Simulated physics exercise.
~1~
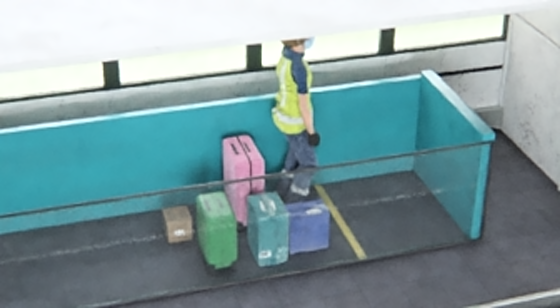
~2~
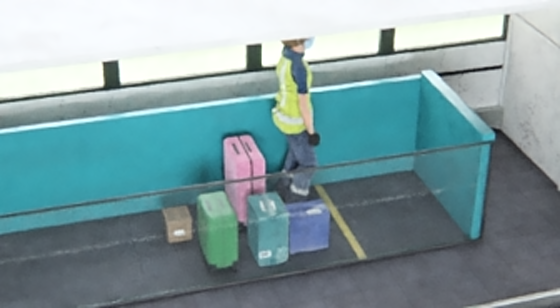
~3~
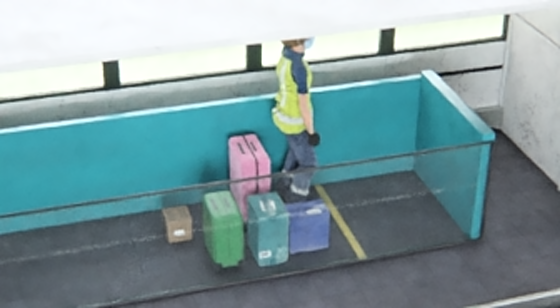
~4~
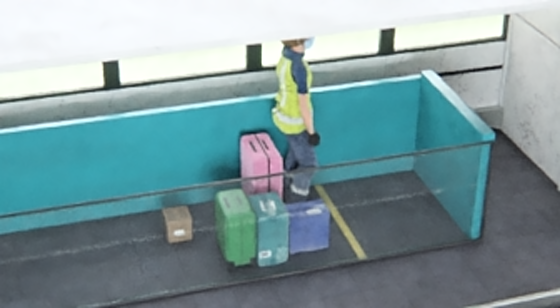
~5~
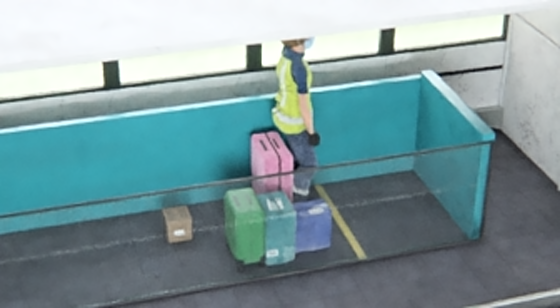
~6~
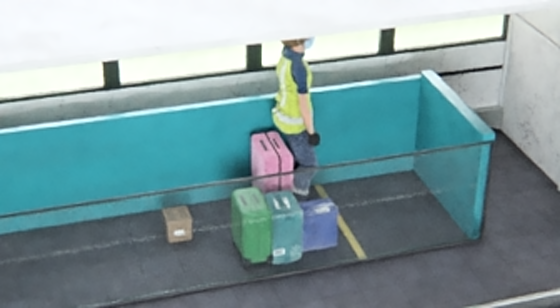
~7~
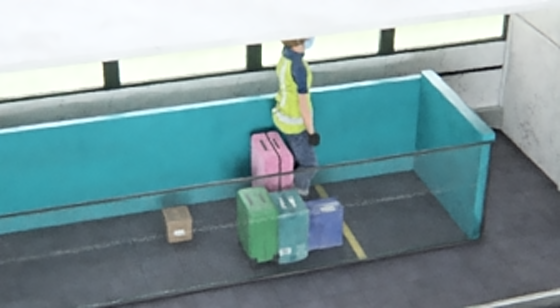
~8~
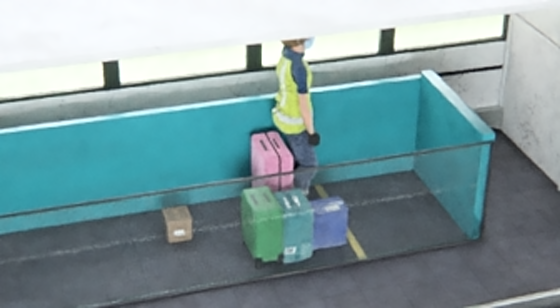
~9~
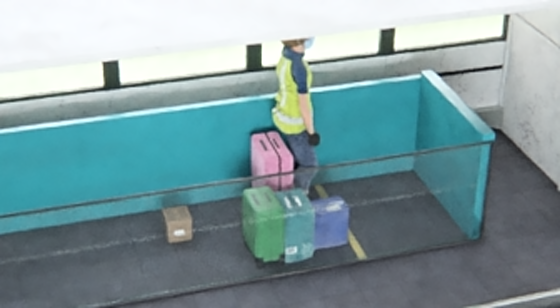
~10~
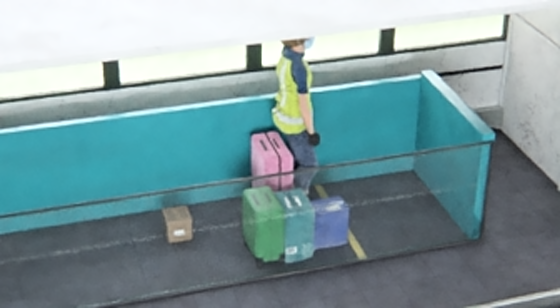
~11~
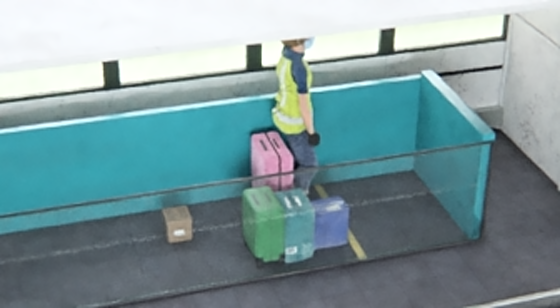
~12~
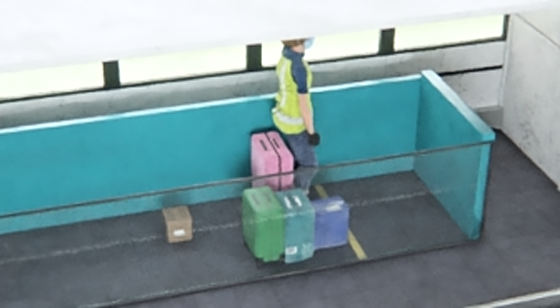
Green and pink suitcases sliding right beside a standing passenger, the green one pushing teal and blue luggage before all stop upright.
